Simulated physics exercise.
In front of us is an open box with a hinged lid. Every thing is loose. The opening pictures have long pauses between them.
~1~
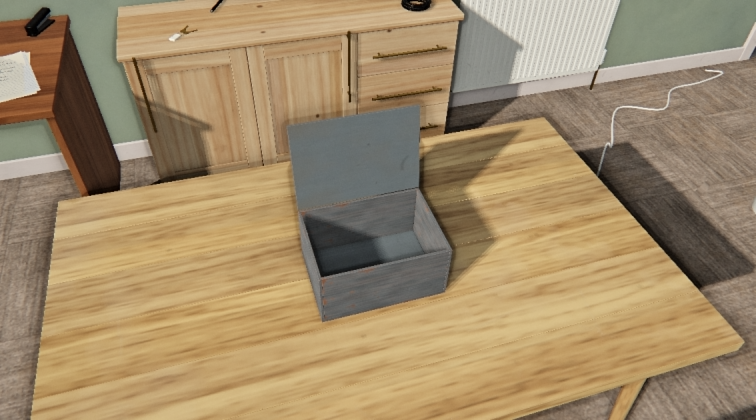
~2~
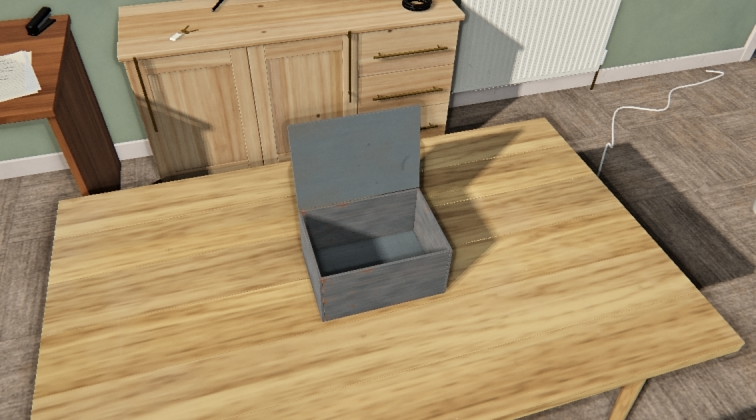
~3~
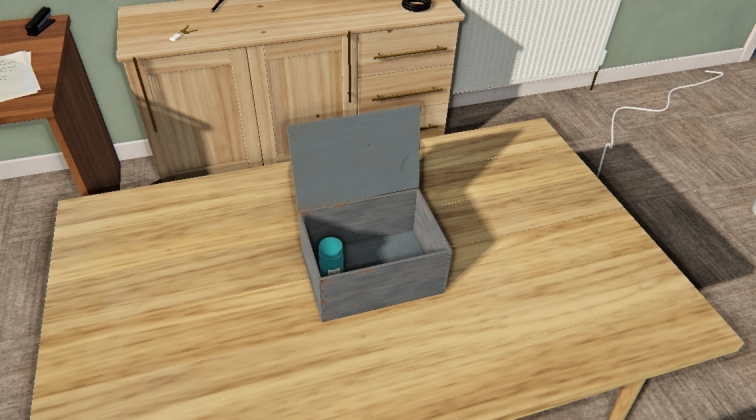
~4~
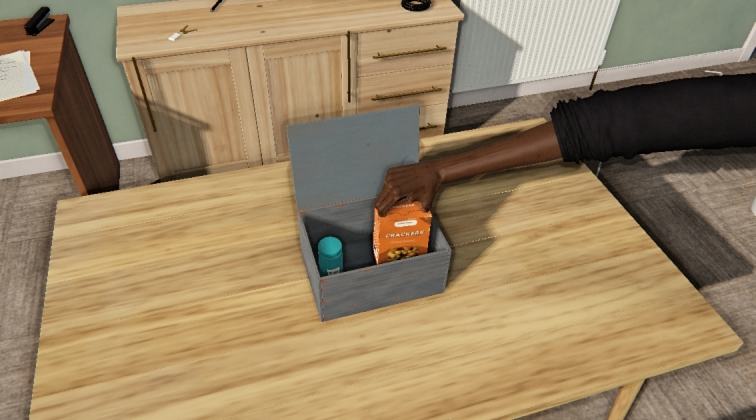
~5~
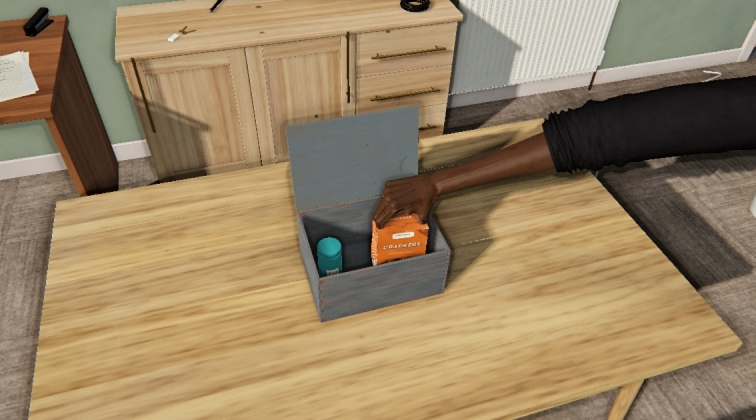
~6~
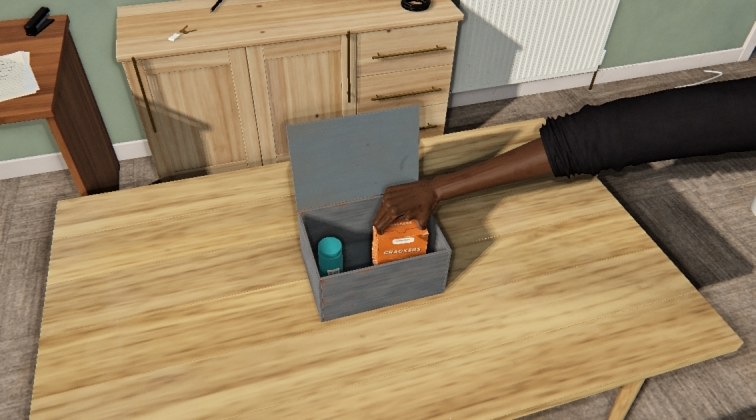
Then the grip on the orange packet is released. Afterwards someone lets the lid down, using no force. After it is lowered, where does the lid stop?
Fails to shut.
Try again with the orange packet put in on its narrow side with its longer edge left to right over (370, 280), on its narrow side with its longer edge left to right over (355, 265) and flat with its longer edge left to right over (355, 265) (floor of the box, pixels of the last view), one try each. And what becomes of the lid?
In the first case it stays open; in the second case it stays open; in the third case it stays open.
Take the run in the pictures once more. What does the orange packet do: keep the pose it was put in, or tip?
Well, the orange packet stays just as set.
Then, 1.40 s later than the last frame, lid 75° above the rim.
Then, 1.80 s later than the last frame, lid 32° above the rim.
When it is over, lid 10° above the rim; both as before. End places, in pixels of the last picture, orange packet near (399, 250).
